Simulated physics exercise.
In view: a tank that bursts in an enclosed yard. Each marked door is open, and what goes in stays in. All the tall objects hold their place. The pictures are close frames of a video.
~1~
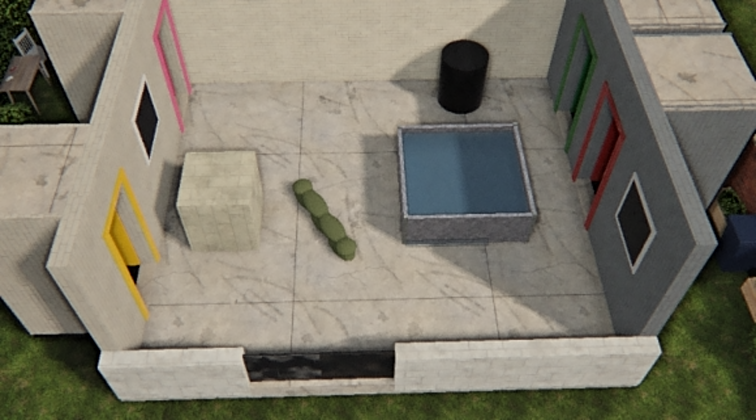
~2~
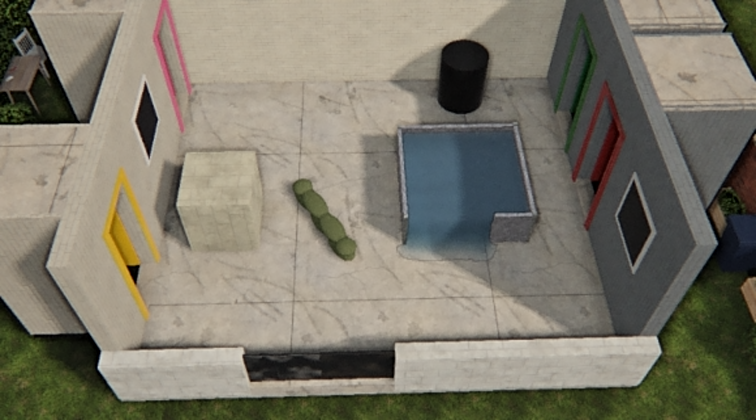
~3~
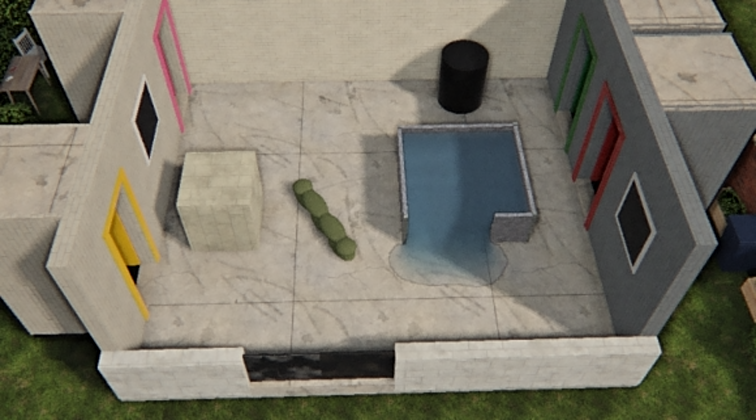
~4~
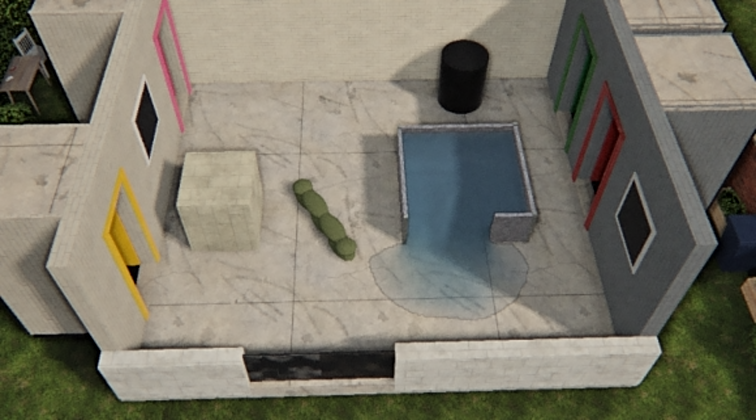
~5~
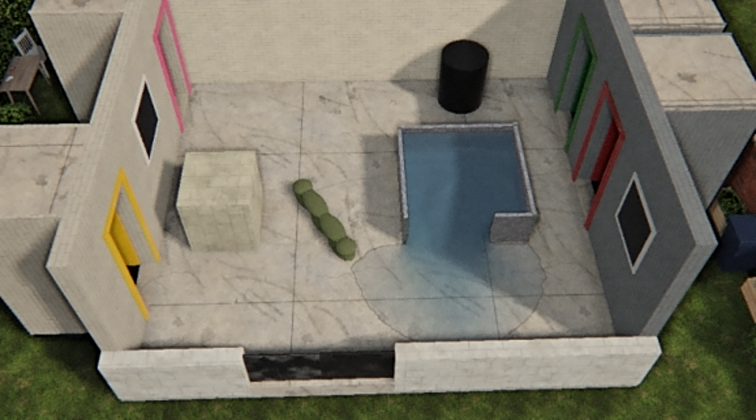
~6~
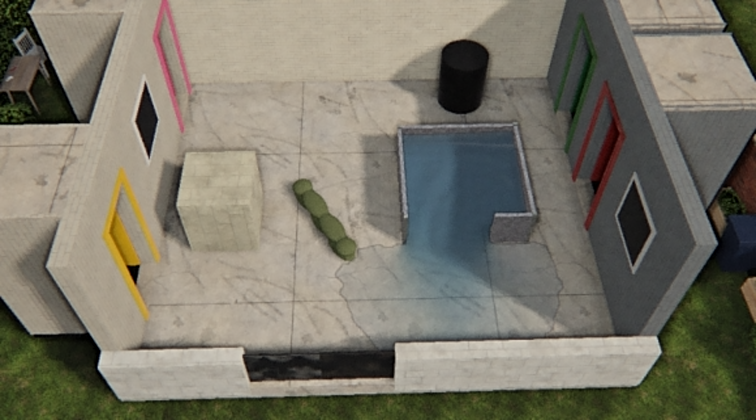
A walled yard with a pale marble floor is seen from high above, in a fixed view. A cream block and a lumpy green hedge stand left of a square grey tank of blue water, with a black cylinder behind and pink, yellow, green and red doorways at the sides. The tank's front wall opens, and water pours out, fanning forward and sideways across the floor in a thinning sheet.
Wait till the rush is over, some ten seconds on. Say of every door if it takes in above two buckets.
The green door stays under that; the yellow door takes more than that; the pink door stays under that; the red door stays under that.
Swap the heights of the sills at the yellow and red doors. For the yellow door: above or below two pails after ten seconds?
Then: Yellow door is over.
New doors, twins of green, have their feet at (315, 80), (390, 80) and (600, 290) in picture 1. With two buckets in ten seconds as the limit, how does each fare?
In that order: Is under, lets less in, floods.
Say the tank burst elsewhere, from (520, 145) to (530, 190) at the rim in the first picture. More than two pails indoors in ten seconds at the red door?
In short: Red takes more.
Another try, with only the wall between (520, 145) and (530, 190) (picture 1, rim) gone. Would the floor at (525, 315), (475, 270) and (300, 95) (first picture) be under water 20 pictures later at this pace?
In turn: Wet, free of water, free of water.
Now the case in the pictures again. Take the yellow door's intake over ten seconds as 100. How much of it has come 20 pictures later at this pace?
Some 10 per cent.
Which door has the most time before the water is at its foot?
The door marked pink.
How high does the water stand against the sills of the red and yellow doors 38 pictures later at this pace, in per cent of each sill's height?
Roughly 40 per cent, then 400 per cent.
A moment on, water covers 20 % of the floor; the green door not reached, the yellow door not reached, the pink door not reached, the red door not reached.
Next, water covers 25 % of the floor; the green door not reached, the yellow door not reached, the pink door not reached, the red door not reached.
Then, water covers 45 % of the floor; the green door not reached, the yellow door over two buckets in, the pink door not reached, the red door wet at the sill, nothing in.
Later, water covers 65 % of the floor; the green door wet at the sill, nothing in, the yellow door far over two buckets in, the pink door wet at the sill, nothing in, the red door wet at the sill, nothing in.
In the end, water covers 90 % of the floor; the green door under two buckets in, the yellow door far over two buckets in, the pink door under two buckets in, the red door wet at the sill, nothing in.
